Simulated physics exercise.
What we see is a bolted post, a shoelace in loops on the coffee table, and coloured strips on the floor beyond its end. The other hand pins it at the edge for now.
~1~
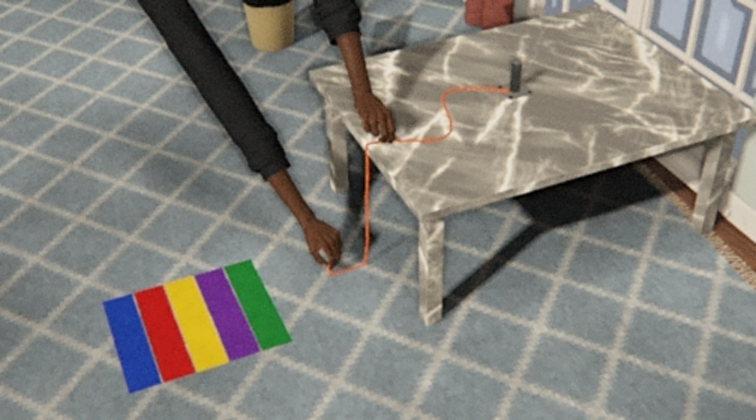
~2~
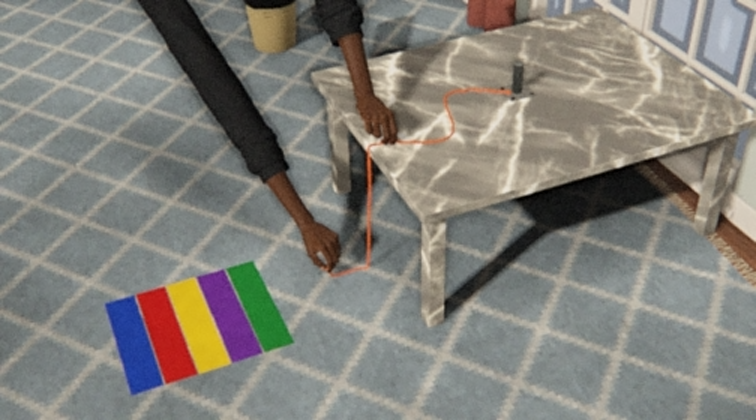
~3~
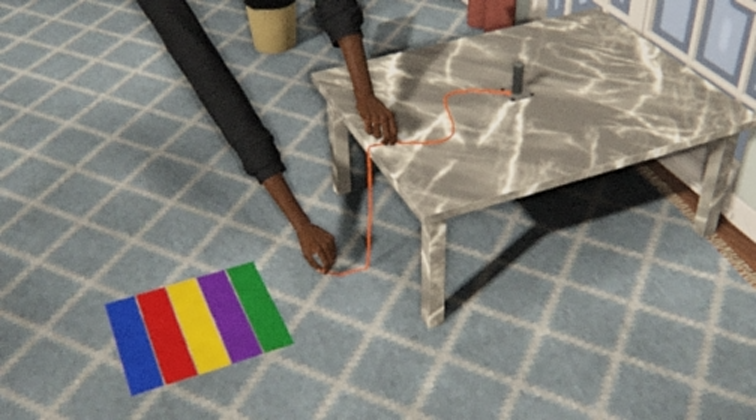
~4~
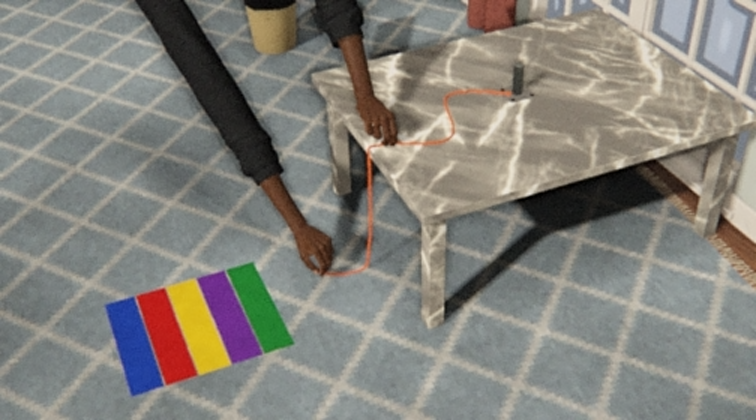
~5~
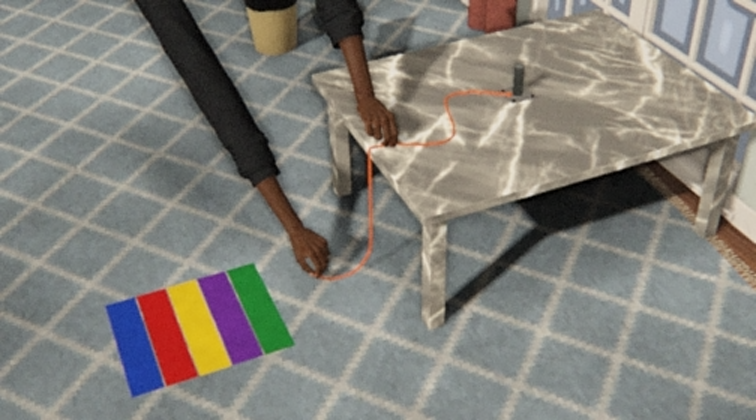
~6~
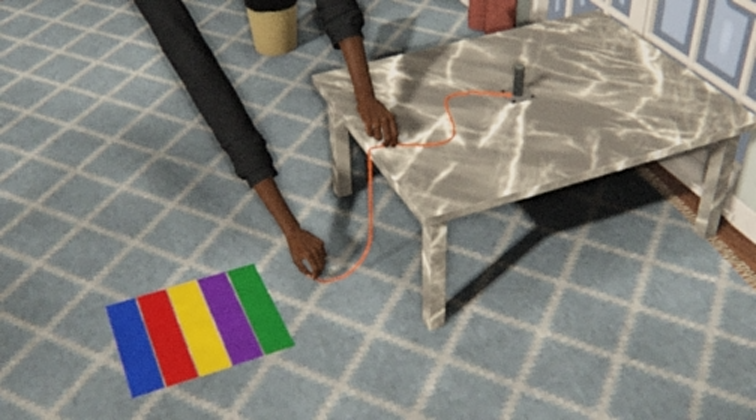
At the start, one hand presses an orange shoelace at the edge of a marbled coffee table while the other holds its end near the floor. That lower hand then draws the end slightly left toward the green strip, and the hanging part bends into a softer curve, while the upper hand barely moves.
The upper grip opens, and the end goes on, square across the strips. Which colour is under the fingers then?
The end stops over the red strip.
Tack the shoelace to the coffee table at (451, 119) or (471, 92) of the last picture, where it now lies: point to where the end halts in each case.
Try by try, around (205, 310) and (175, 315).
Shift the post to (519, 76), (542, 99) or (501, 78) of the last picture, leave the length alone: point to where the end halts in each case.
Try by try, around (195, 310), (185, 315) and (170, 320).
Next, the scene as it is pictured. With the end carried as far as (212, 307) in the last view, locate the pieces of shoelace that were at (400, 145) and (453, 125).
About (360, 175), and the other about (410, 132).
Soon after, end near (212, 306); over purple.
Then, end near (181, 316); over yellow.
At full stretch, end near (163, 321); over red. It gets as far as the red strip.
